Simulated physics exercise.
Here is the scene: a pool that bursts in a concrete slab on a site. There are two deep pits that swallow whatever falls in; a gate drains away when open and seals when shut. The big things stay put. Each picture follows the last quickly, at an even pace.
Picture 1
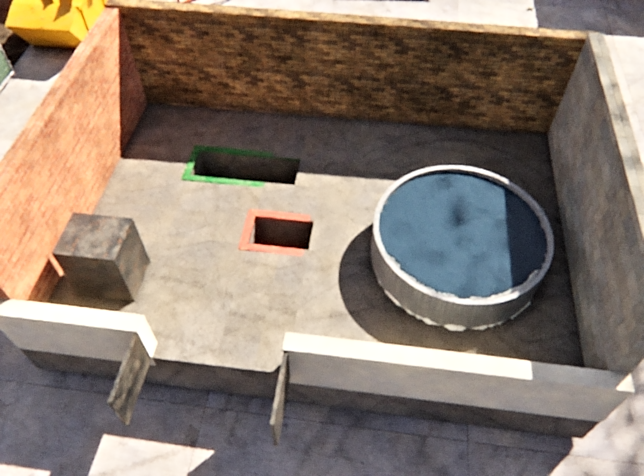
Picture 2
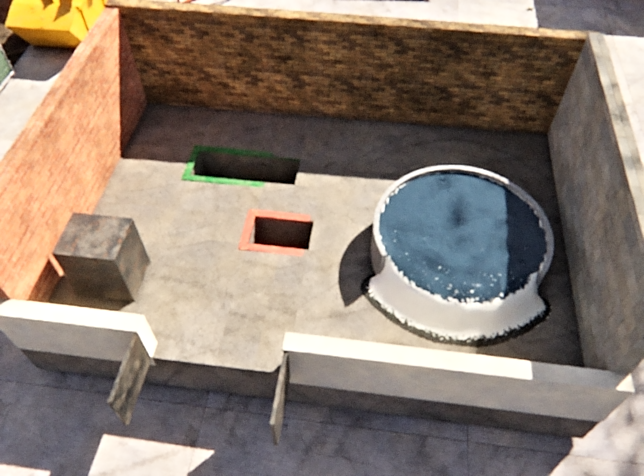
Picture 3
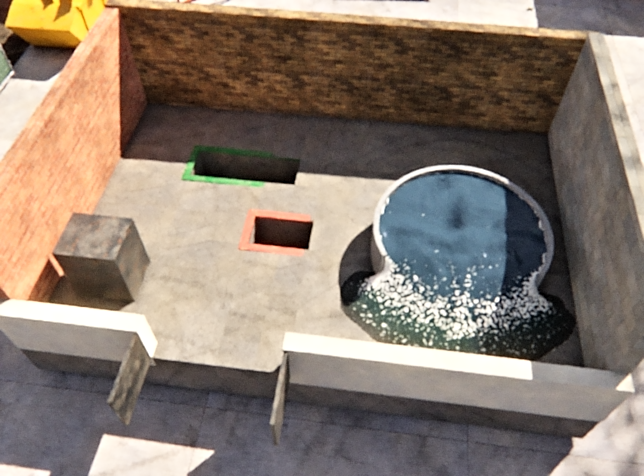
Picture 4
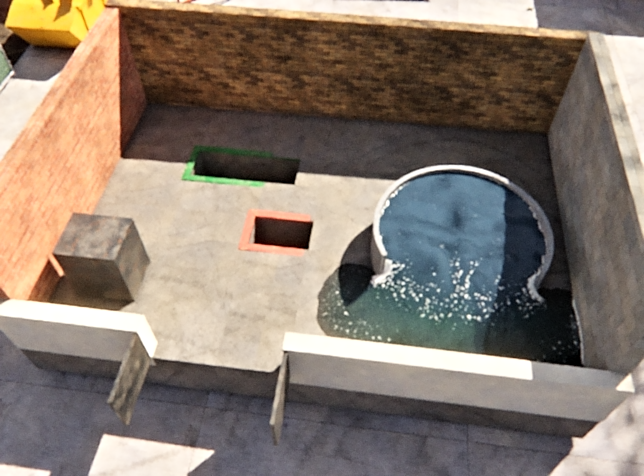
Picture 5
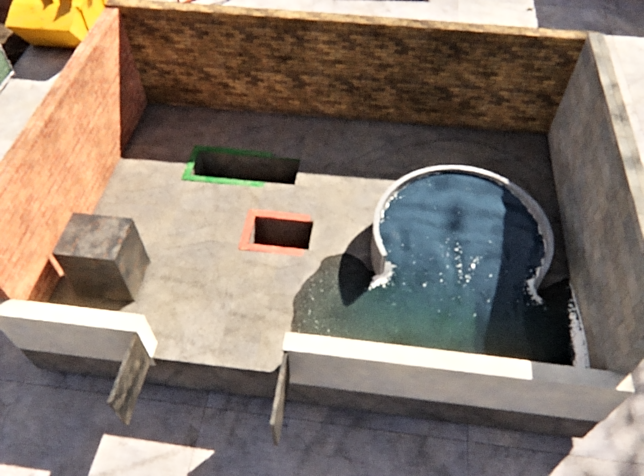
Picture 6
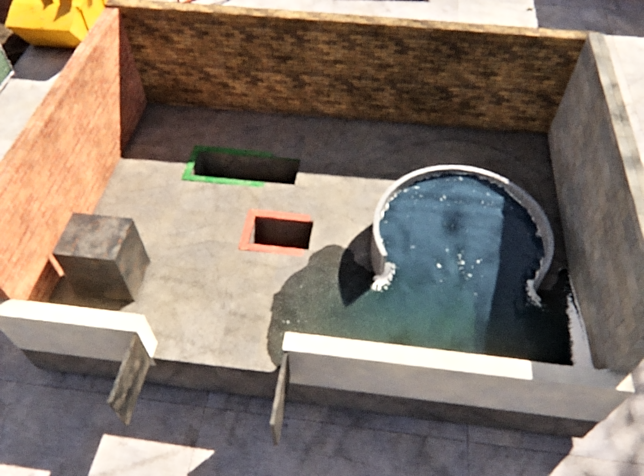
Water bursting from the front of a round pool and spreading left across a walled concrete slab toward the front wall's gap.
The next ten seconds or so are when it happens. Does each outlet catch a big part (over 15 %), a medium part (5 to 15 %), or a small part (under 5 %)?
Parts caught - gate: A medium part; red pit: A medium part; green pit: A medium part.
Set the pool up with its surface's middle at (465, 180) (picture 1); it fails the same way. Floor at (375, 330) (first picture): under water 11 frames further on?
Outcome at the given point: Swamped.
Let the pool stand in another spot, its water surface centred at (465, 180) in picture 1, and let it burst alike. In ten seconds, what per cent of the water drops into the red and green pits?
So red takes 12 % and green takes 6 %.
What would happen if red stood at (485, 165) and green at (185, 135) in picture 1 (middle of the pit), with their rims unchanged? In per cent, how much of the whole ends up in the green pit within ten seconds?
The green pit receives 25 per cent.
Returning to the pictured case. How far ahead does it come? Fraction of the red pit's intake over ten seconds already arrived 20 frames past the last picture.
My figure is 25 in a hundred.
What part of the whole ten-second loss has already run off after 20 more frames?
Near 20 in a hundred.
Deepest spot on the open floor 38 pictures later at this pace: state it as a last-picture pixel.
Estimated pixel: (147, 106).
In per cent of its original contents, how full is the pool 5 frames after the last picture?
Near 54 in a hundred.
A moment on, water covers 20 % of the floor; the gate 1 %, the red pit 0 %, the green pit 0 %.
Next, water covers 35 % of the floor; the gate 2 %, the red pit 0 %, the green pit 0 %.
Then, water covers 60 % of the floor; the gate 4 %, the red pit 2 %, the green pit 0 %.
Later, water covers 85 % of the floor; the gate 7 %, the red pit 4 %, the green pit 1 %.
In the end, water covers 95 % of the floor; the gate 10 %, the red pit 7 %, the green pit 11 %.
